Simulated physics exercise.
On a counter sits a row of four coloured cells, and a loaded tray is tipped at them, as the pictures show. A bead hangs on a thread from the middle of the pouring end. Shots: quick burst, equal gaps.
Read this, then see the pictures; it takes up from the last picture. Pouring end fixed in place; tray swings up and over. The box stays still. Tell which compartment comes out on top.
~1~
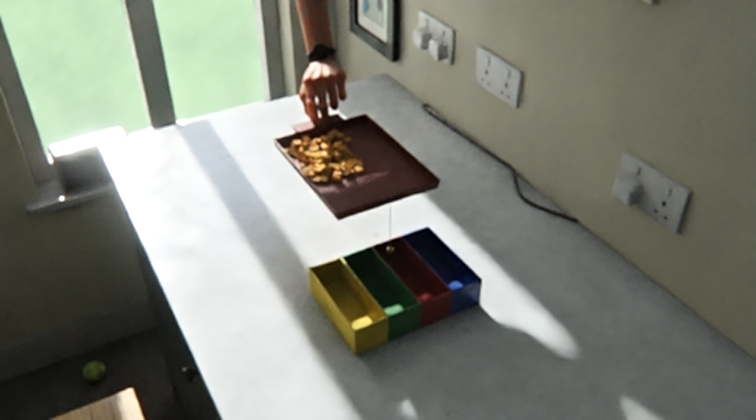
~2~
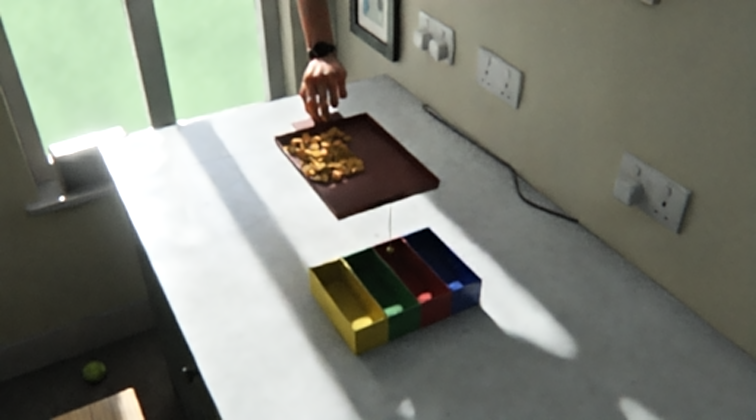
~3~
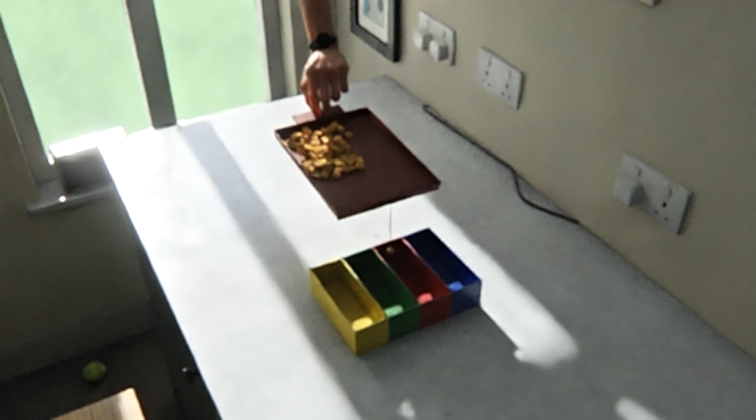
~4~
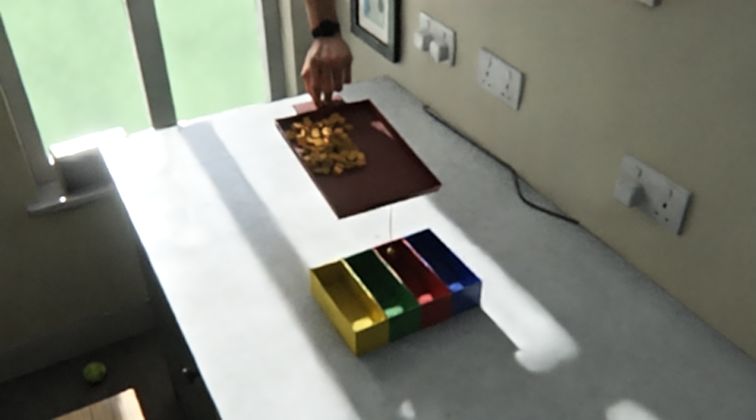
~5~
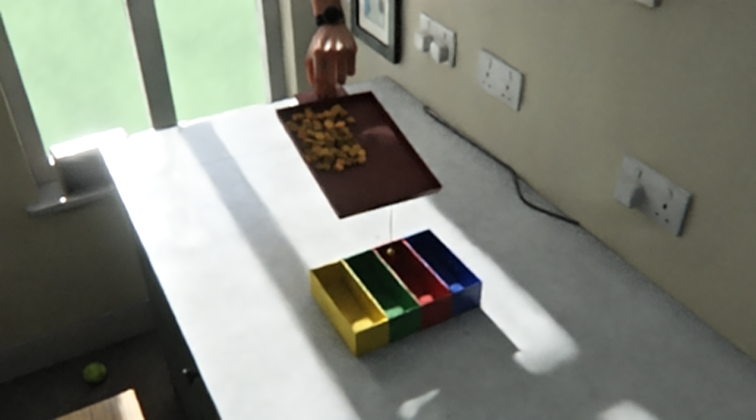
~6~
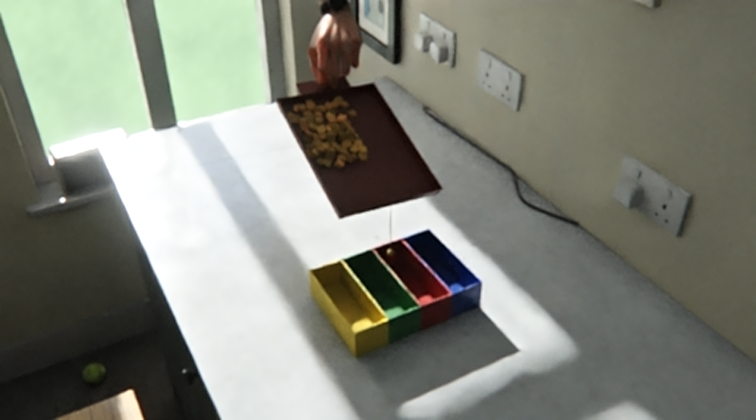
It is blue that comes out on top.
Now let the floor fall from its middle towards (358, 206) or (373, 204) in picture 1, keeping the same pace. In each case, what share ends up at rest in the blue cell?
The first try gives close to 0 per cent, the second close to 0 per cent.
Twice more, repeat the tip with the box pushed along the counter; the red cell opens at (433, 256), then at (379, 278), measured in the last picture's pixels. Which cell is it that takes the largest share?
So it's the cell in red for the first shift and that blue cell for the second.
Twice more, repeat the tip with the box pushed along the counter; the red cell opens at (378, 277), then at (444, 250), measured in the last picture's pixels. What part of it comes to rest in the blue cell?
30 %, then 0 %.
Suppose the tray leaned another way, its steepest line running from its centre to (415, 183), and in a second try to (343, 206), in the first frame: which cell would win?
In order, it comes out as the blue one and the yellow one.
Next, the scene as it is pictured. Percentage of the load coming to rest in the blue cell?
My estimate is some 50 %.
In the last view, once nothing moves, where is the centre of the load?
Roughly at pixel (434, 289).
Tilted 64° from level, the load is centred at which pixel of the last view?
I'd put it at about (405, 196).
Just after the last frame, tray tipped steeply; the larger part on the tray; about a tenth falling or outside the box.
A moment on, tray tipped past a quarter turn; roughly half on the tray; roughly a quarter in the blue cell; about a tenth in the red cell; about a tenth in the green cell; about a tenth falling or outside the box.
Further on, tray tipped past a quarter turn; roughly half in the blue cell; roughly a third in the red cell; about a tenth in the green cell; about a tenth falling or outside the box.
When it is over, tray tipped past a quarter turn; roughly half in the blue cell; roughly a third in the red cell; about a tenth in the green cell; not one in the yellow cell; about a tenth outside the box.
